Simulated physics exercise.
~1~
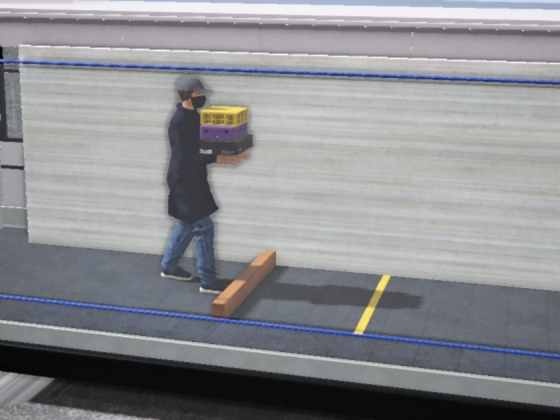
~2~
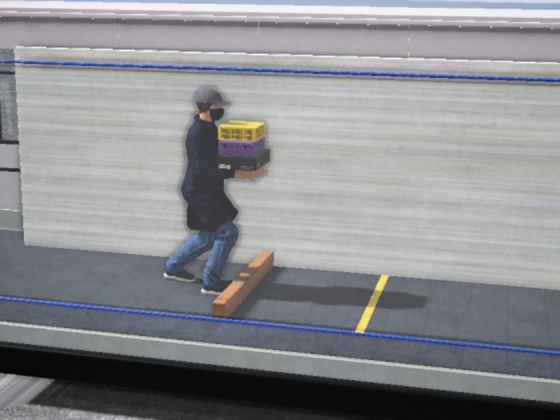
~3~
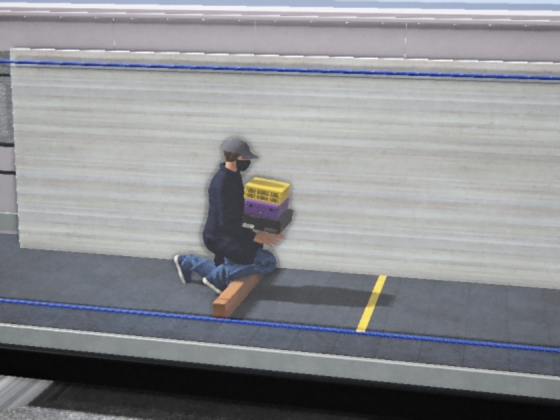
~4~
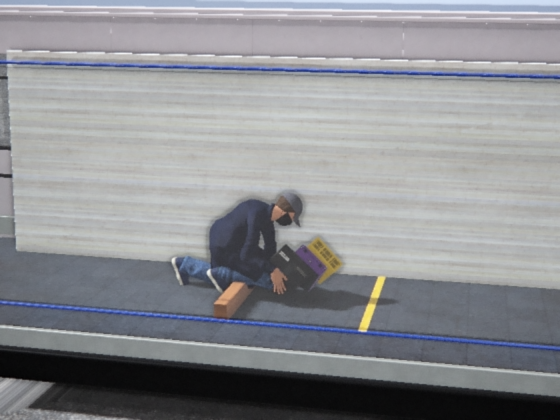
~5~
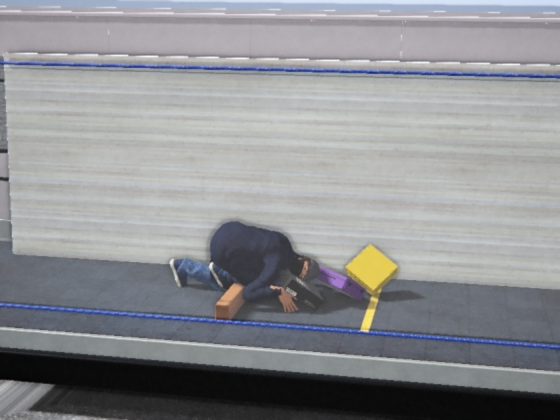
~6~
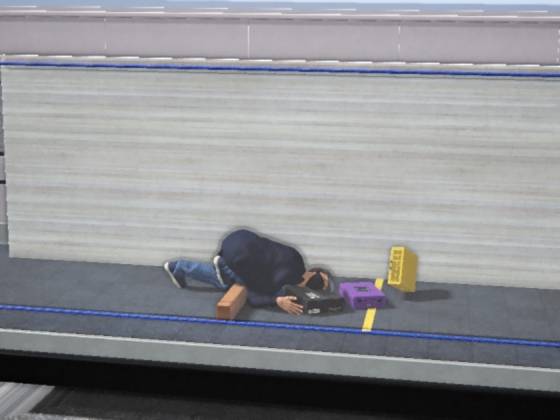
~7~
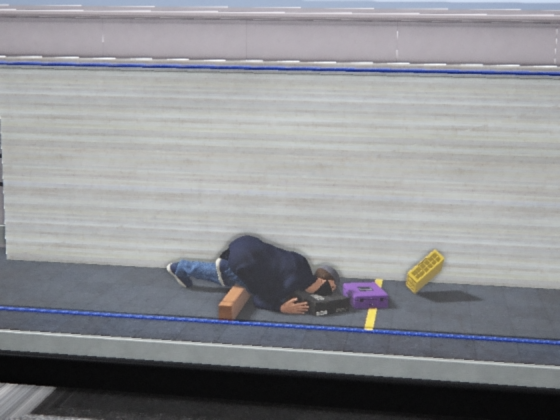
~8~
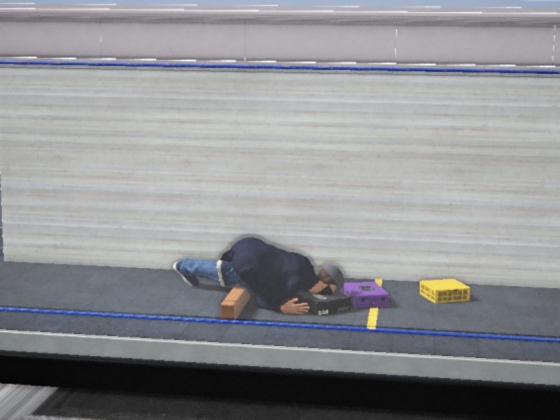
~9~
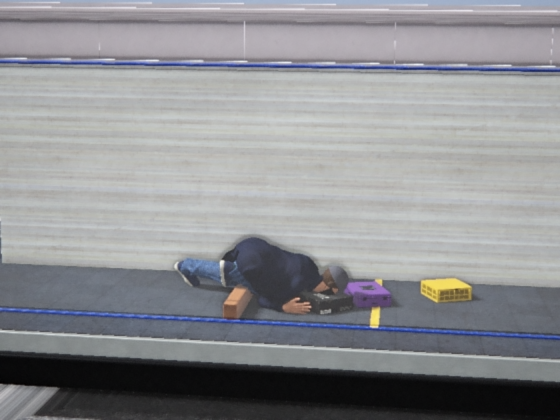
A masked person in a cap carrying three stacked crates dropped to their knees at a low rail and pitched forward, spilling the stack; the yellow crate tumbled across the yellow line, while the purple and black ones stopped short beside their head.
